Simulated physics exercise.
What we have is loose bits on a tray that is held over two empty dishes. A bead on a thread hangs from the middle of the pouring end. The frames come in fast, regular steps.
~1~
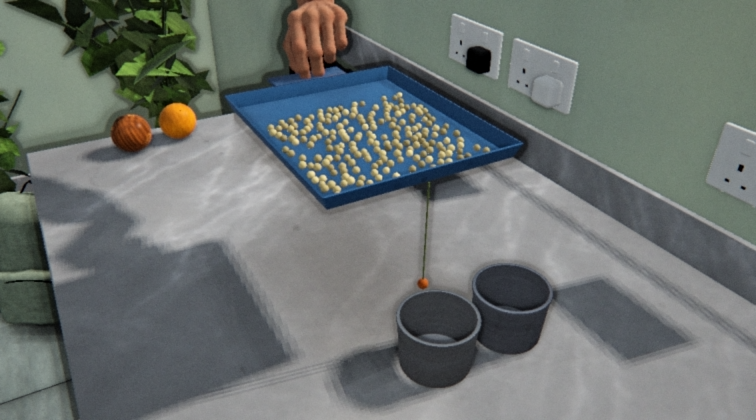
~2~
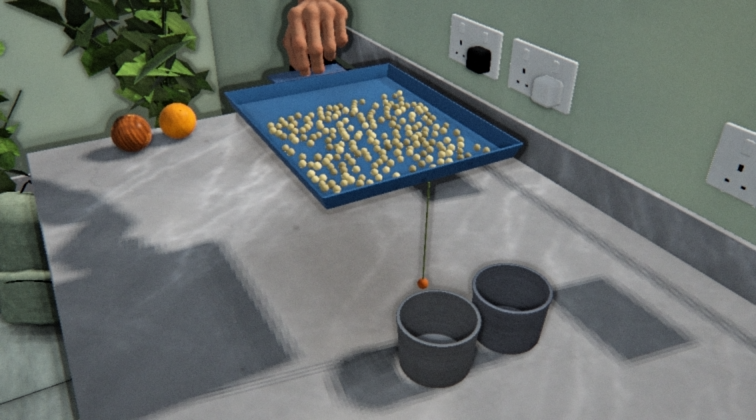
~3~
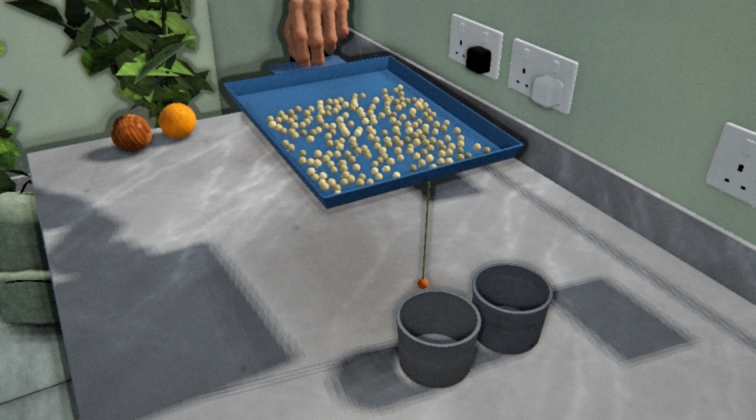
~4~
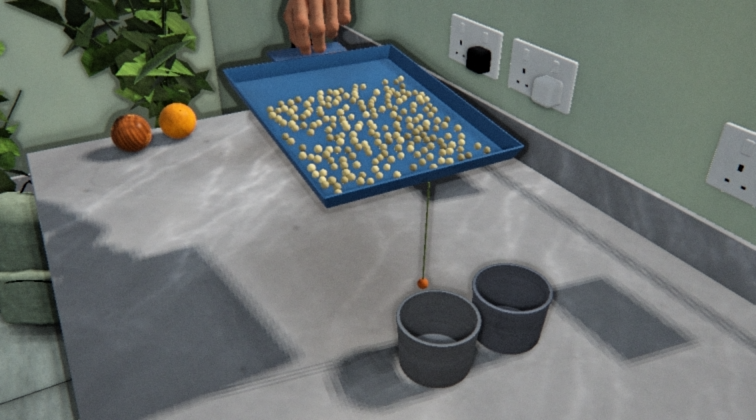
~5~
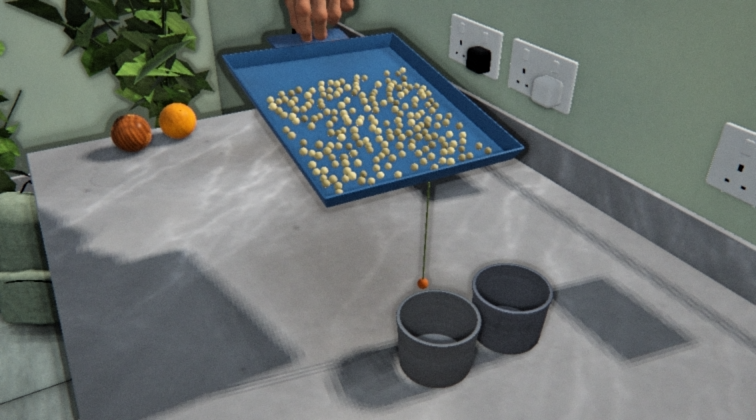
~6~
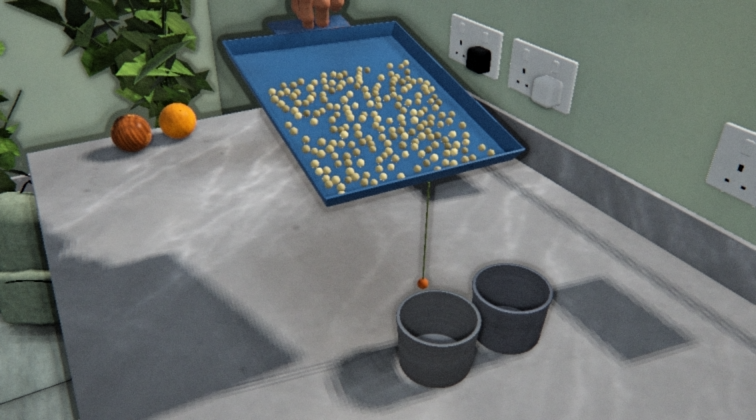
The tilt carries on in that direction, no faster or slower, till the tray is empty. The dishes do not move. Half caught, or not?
Caught overall: Over half.
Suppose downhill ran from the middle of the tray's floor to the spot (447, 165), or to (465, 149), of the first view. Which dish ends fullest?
One: The right dish. Two: The right one.
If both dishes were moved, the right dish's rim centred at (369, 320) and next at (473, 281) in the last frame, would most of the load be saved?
First below a half, then below a half.
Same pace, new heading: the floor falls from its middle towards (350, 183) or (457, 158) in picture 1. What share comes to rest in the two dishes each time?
The first gives 0 %, the second 70 %.
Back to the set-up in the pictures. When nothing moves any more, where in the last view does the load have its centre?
Around (454, 348).
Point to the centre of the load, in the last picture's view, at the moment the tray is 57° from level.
Close to (432, 162).
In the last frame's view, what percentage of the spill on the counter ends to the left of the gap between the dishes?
Close to 50 per cent.
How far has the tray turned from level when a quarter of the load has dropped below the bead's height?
Roughly 85°.
Soon after the last picture, tray tipped steeply; nearly all on the tray; a stray few in the right dish; a stray few outside both; a stray few in the air.
A little later, tray tipped right over; a small part on the tray; about a quarter in the left dish; about a quarter in the right dish; a small part outside both; about a quarter in the air.
Later still, tray tipped past a quarter turn; about a third in the left dish; about a third in the right dish; about a quarter outside both.
At rest, tray tipped past a quarter turn; about a third in the left dish; about a third in the right dish; about a quarter outside both.
